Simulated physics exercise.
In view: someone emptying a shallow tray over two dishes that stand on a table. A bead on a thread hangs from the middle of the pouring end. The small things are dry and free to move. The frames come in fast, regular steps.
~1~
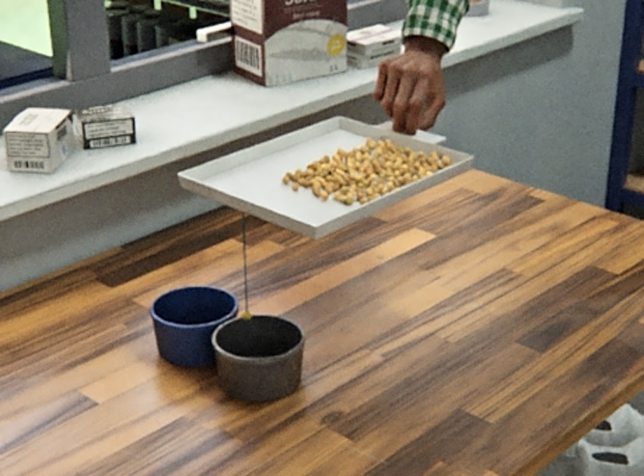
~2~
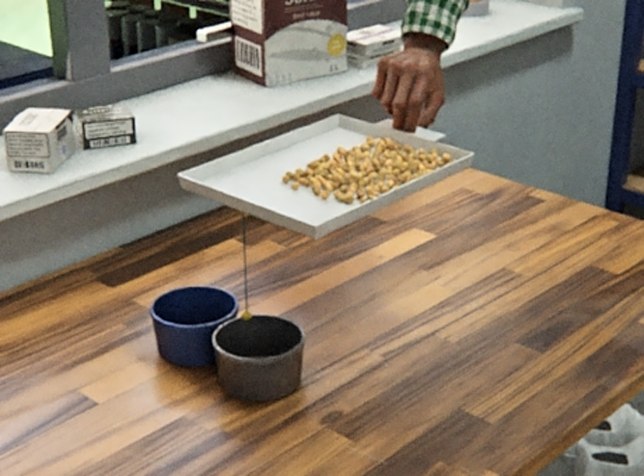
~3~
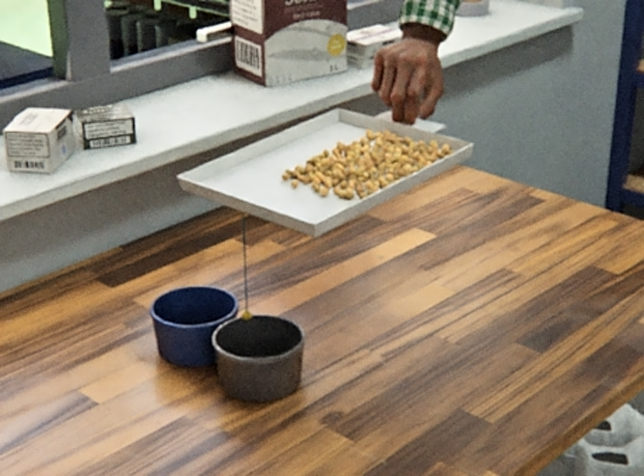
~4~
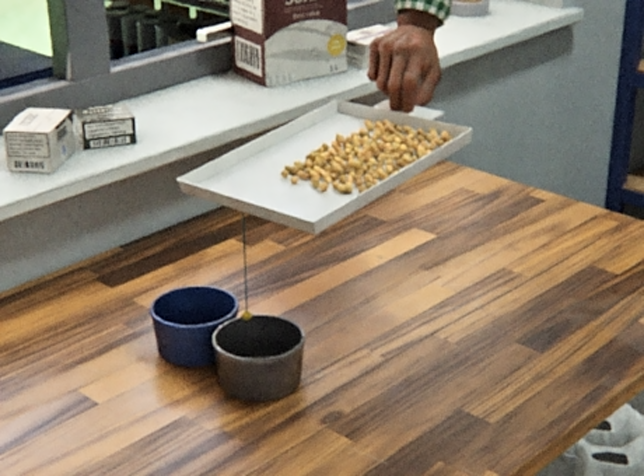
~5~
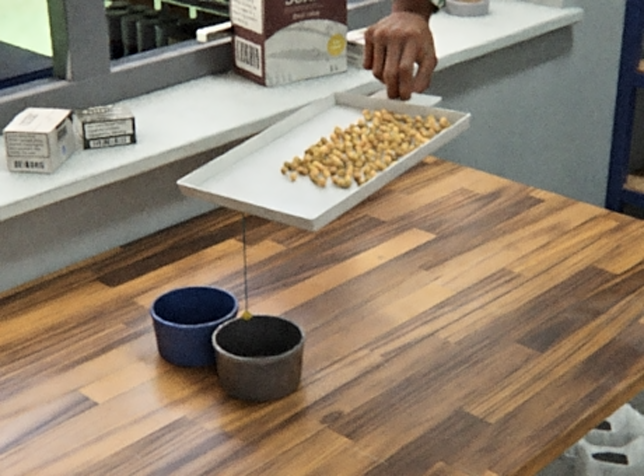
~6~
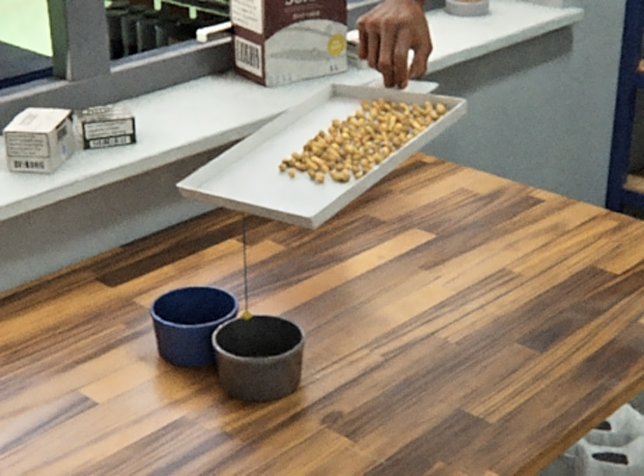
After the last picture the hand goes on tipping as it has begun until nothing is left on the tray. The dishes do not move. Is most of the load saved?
They take the larger part between them.
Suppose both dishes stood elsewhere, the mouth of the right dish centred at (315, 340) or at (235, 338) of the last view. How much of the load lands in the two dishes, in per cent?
About 20 and 80 per cent.
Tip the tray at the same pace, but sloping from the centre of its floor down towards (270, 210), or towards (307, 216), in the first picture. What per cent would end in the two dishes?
Near 20 % and 20 %.
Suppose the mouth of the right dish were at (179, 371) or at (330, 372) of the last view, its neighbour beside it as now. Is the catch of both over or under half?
At the first place below a half, at the second the smaller part.
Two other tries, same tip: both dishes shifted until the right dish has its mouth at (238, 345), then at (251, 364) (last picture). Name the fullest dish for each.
At the first place the left one, at the second the left-hand dish.
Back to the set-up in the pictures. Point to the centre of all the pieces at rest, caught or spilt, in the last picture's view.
Around (190, 345).
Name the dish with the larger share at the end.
Fuller: Left.
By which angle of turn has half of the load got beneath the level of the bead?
Near 110 degrees.
Just after the last frame, tray tipped steeply; the larger part on the tray; just a few in the left dish; just a few outside both; about a tenth in the air.
A moment on, tray tipped right over; the larger part on the tray; about a tenth in the left dish; about a tenth outside both; just a few in the air.
Further on, tray tipped past a quarter turn; just a few in the right dish; roughly two thirds in the left dish; roughly a quarter outside both.
When it is over, tray tipped past a quarter turn; just a few in the right dish; roughly two thirds in the left dish; roughly a quarter outside both.
